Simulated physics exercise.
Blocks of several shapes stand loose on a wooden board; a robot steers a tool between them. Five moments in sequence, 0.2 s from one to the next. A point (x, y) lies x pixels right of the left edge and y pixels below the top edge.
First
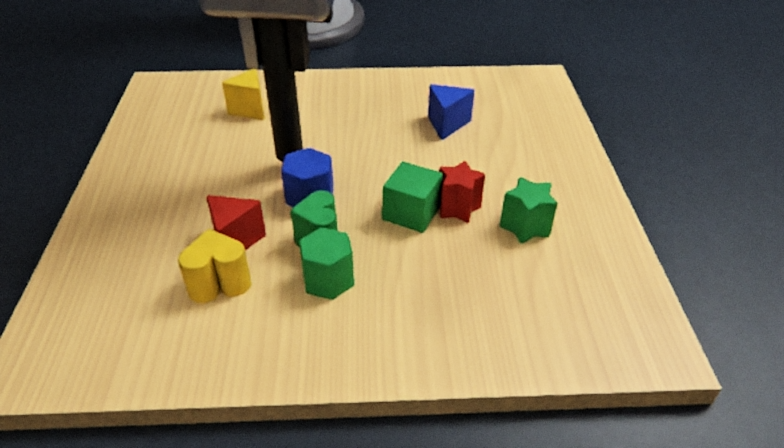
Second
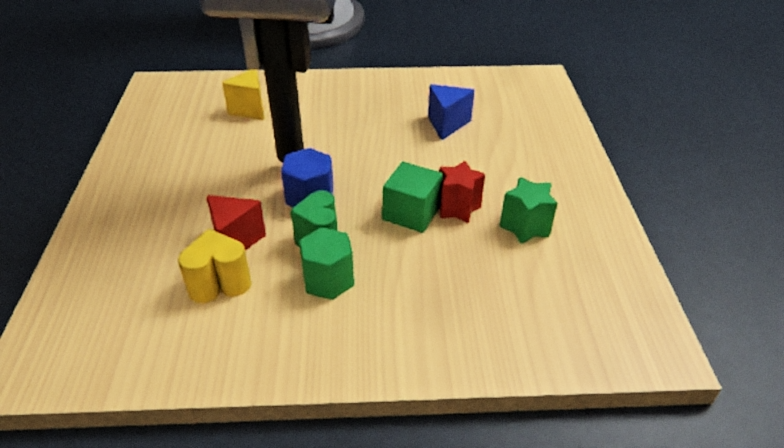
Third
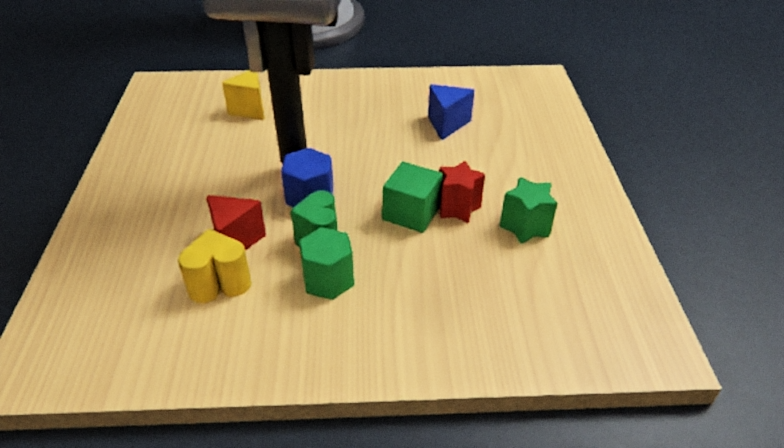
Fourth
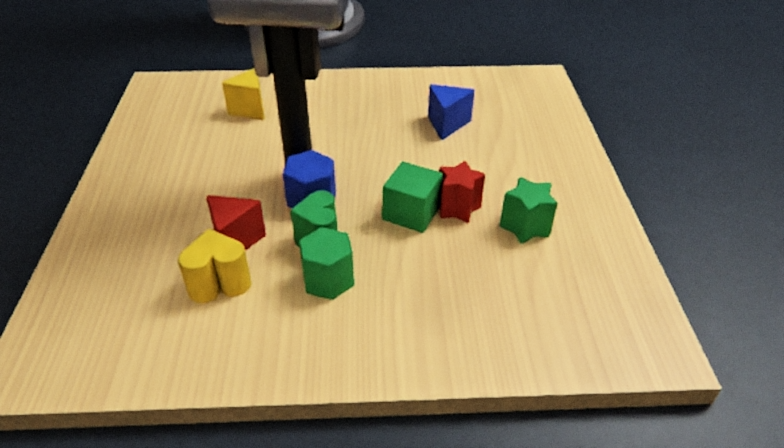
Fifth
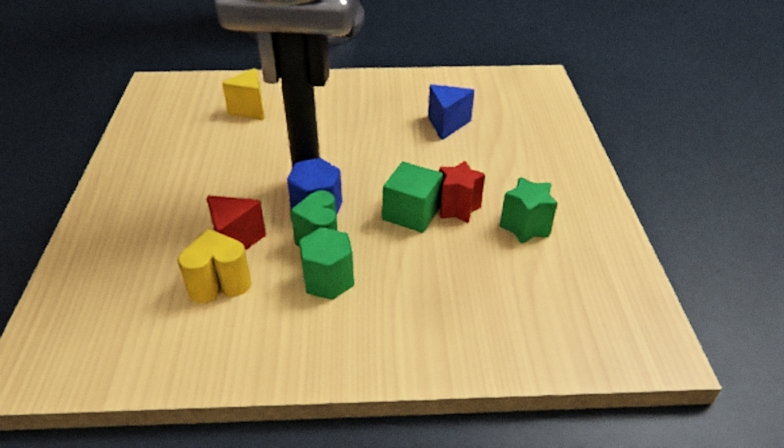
Robot arm with a black tool moving slightly among colourful blocks on a wooden board, nudging a blue hexagonal block a little.
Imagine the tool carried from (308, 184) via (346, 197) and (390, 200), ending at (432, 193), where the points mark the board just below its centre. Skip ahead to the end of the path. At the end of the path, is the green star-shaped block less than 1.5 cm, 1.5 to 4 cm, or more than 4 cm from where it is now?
The block winds up within 1.5 cm of where it is now.
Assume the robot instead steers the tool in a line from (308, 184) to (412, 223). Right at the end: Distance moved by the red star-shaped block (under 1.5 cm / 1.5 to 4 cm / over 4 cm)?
It will fall in the middle band, 1.5 to 4 cm.
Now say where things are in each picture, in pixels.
Tip of the tool at (290, 155), middles of tops, blue hexagonal block at (306, 162), green heart-shaped block at (317, 207), green hexagonal block at (325, 245), green four-sided block at (413, 179), red star-shaped block at (461, 174), green star-shaped block at (533, 192), in the first frame.
Tool at (291, 156), nothing pushed, in the second frame.
Tool at (294, 159), nothing pushed, in the third frame.
Tool at (299, 164), blue hexagonal block at (308, 165), in the fourth frame.
Tool at (307, 171), blue hexagonal block at (314, 173), green heart-shaped block at (317, 207), green hexagonal block at (325, 245), green four-sided block at (413, 179), red star-shaped block at (461, 174), green star-shaped block at (533, 192), in the fifth frame.
The first path, step by step. One third of the way, tool at (346, 184); blue hexagonal block at (336, 188), turned 30° clockwise; green heart-shaped block at (315, 220), turned 25° clockwise; green hexagonal block at (322, 258), turned 20° anticlockwise.
Two thirds of the way, tool at (391, 187); blue hexagonal block at (337, 188), turned 35° clockwise; green heart-shaped block at (315, 221), turned 25° clockwise; green hexagonal block at (322, 258), turned 20° anticlockwise; green four-sided block at (422, 180); red star-shaped block at (468, 175).
At the end, tool at (433, 180); blue hexagonal block at (337, 188), turned 35° clockwise; green heart-shaped block at (315, 221), turned 25° clockwise; green hexagonal block at (322, 258), turned 20° anticlockwise; green four-sided block at (438, 185), turned 40° clockwise; red star-shaped block at (479, 176), turned 25° anticlockwise; green star-shaped block unmoved.
